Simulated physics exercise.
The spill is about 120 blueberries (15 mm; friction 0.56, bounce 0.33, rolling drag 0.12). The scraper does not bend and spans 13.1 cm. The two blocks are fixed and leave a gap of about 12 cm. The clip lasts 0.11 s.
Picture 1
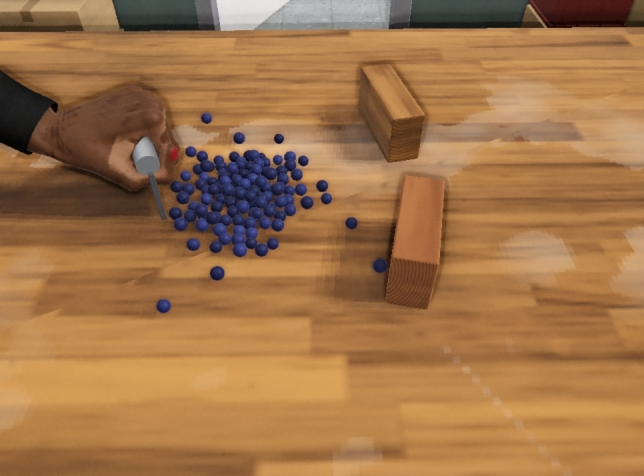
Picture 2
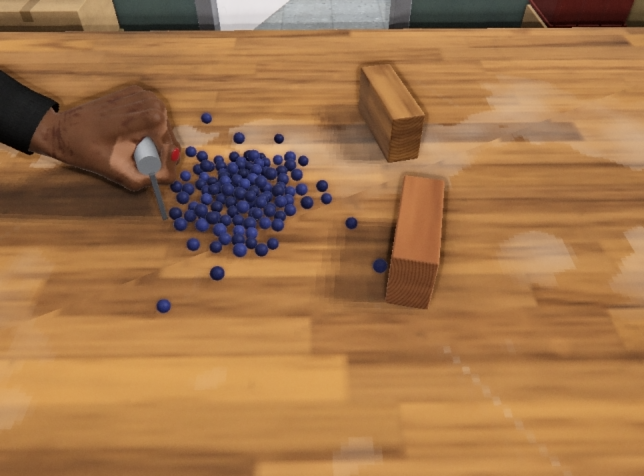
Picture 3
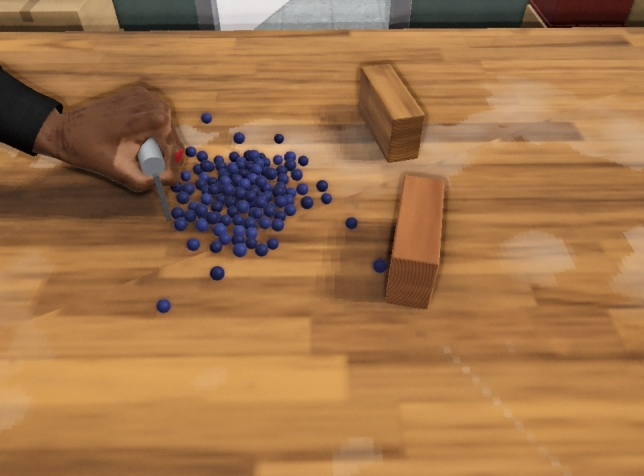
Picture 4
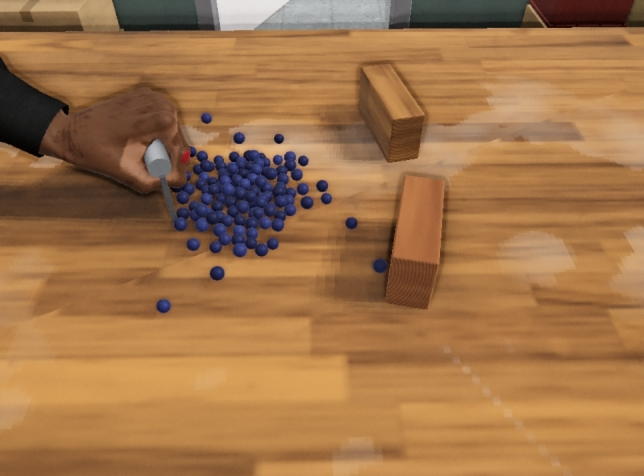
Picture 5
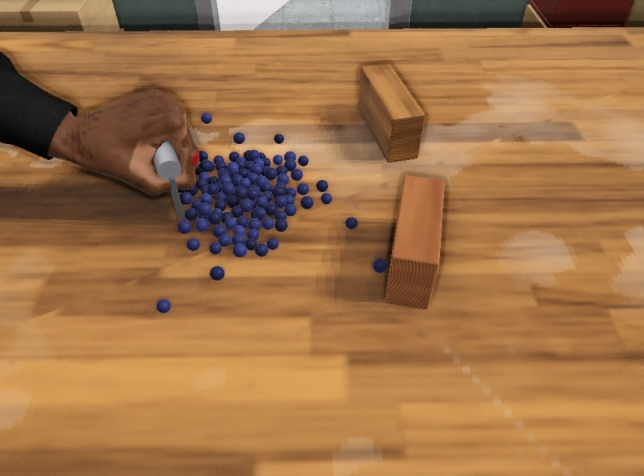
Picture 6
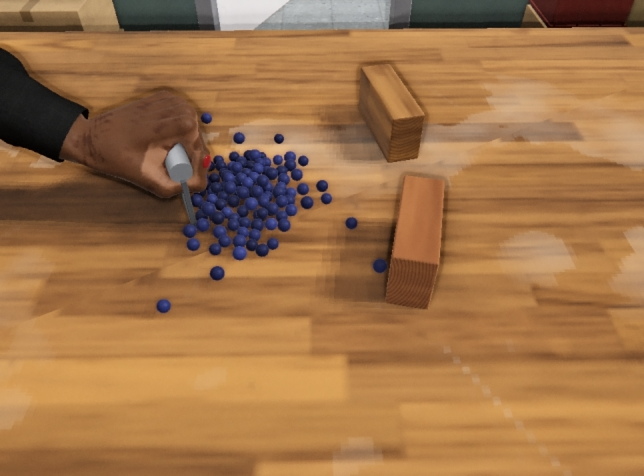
A hand holding a scraper edged slowly to the right across a wooden tabletop, then nudged the left side of a scattered pile of blueberries, while two wooden blocks on the right stayed still.
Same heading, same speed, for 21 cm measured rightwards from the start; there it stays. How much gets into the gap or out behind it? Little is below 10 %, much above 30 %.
In or through the gap: Little.
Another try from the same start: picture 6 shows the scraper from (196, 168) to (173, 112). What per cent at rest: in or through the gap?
Through 5.
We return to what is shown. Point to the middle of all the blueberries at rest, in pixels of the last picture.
Near (341, 183).
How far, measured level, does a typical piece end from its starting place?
Roughly 12 cm.
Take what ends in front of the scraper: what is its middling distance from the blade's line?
About 4 cm.
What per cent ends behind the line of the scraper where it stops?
Some 30 per cent.
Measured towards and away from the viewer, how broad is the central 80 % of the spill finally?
About 20 cm.
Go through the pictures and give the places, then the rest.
In the first picture, scraper from (153, 181) to (135, 122); moved 0.0 cm; 0 pieces shifted; middle of the spill at (245, 184); block at (420, 216); block at (391, 90).
In the second picture, scraper from (154, 182) to (136, 122); moved 0.2 cm; 0 pieces shifted; middle of the spill at (245, 184).
In the third picture, scraper from (158, 183) to (139, 123); moved 0.6 cm; 0 pieces shifted; middle of the spill at (245, 184).
In the fourth picture, scraper from (164, 184) to (145, 124); moved 1.4 cm; 4 pieces shifted; middle of the spill at (245, 184).
In the fifth picture, scraper from (174, 186) to (153, 126); moved 2.5 cm; 15 pieces shifted; middle of the spill at (245, 183).
In the sixth picture, scraper from (185, 189) to (163, 128); moved 3.9 cm; 39 pieces shifted; middle of the spill at (247, 183); block at (420, 216); block at (391, 90).
Then, 0.20 s after the last picture, scraper 16 cm from its start, spill 22 cm wide; held up before the blocks 100 %.
Then, 0.39 s after the last picture, scraper 22 cm from its start, spill 24 cm wide; round the near block 5 %, held up before the blocks 95 %.
Then, 0.55 s after the last picture, scraper 22 cm from its start, spill 24 cm wide; in or through the gap 5 %, round the near block 5 %, held up before the blocks 90 %.
In the end, in or through the gap 5 %, round the near block 5 %, round the far block 0 %, held up before the blocks 90 %.
